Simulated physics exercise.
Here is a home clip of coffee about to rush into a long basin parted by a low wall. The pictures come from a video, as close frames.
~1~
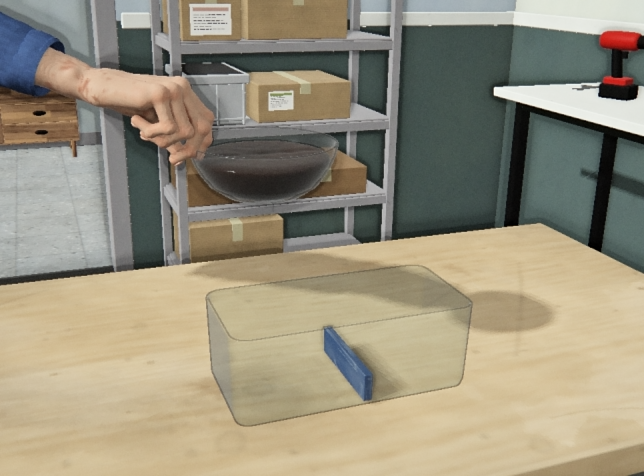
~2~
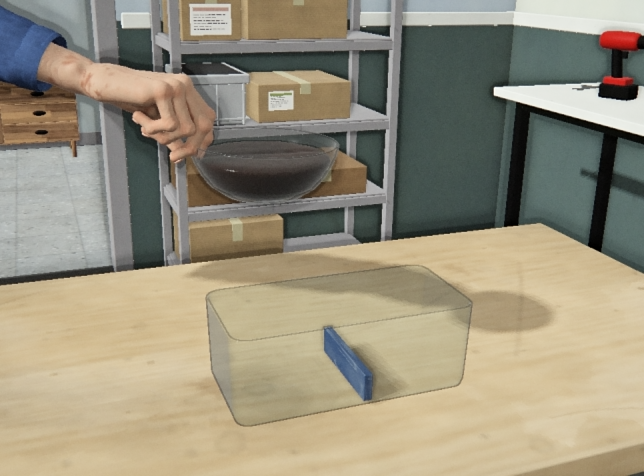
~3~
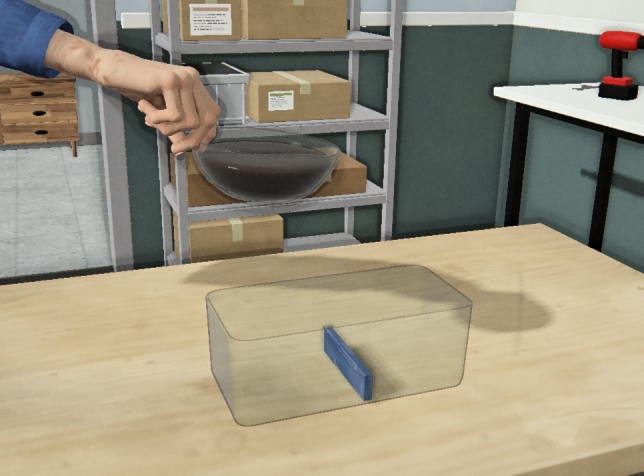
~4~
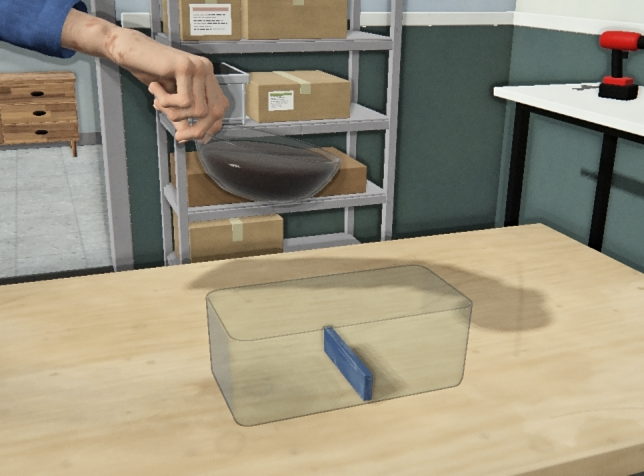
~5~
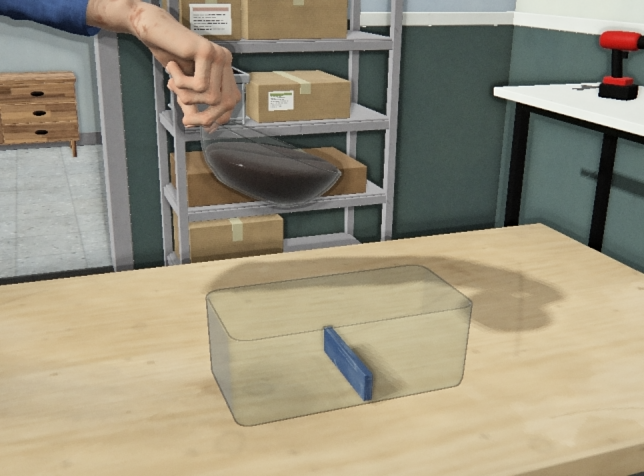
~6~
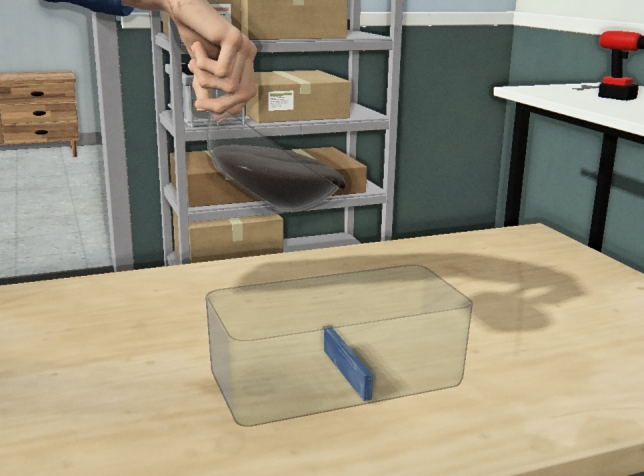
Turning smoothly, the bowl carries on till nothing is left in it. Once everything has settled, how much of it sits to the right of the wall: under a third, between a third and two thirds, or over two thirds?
I expect the share right of the wall to be at least a third but at most two thirds.
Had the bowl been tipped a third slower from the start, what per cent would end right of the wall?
About 70 %.
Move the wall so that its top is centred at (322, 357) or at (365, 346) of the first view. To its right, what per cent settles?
In order, near 75 and 40 in a hundred.
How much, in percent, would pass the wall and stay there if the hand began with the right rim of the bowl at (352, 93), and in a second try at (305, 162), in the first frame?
In order: Close to 65 and 30 percent.
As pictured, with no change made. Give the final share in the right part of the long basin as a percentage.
Some 60 parts in a hundred.
A moment on, the bowl is tipped right over and 1 per cent is still to pour, 2 is left of the wall and 60 right of it.
Next, the bowl is tipped right over and 0 per cent is still to pour, 26 is left of the wall and 58 right of it.
Then the bowl is tipped right over and 0 per cent is still to pour, 36 is left of the wall and 60 right of it.
Later the bowl is tipped right over and 0 per cent is still to pour, 38 is left of the wall and 58 right of it.
In the end 38 per cent lies left of the wall, 58 right of it and 3 outside.
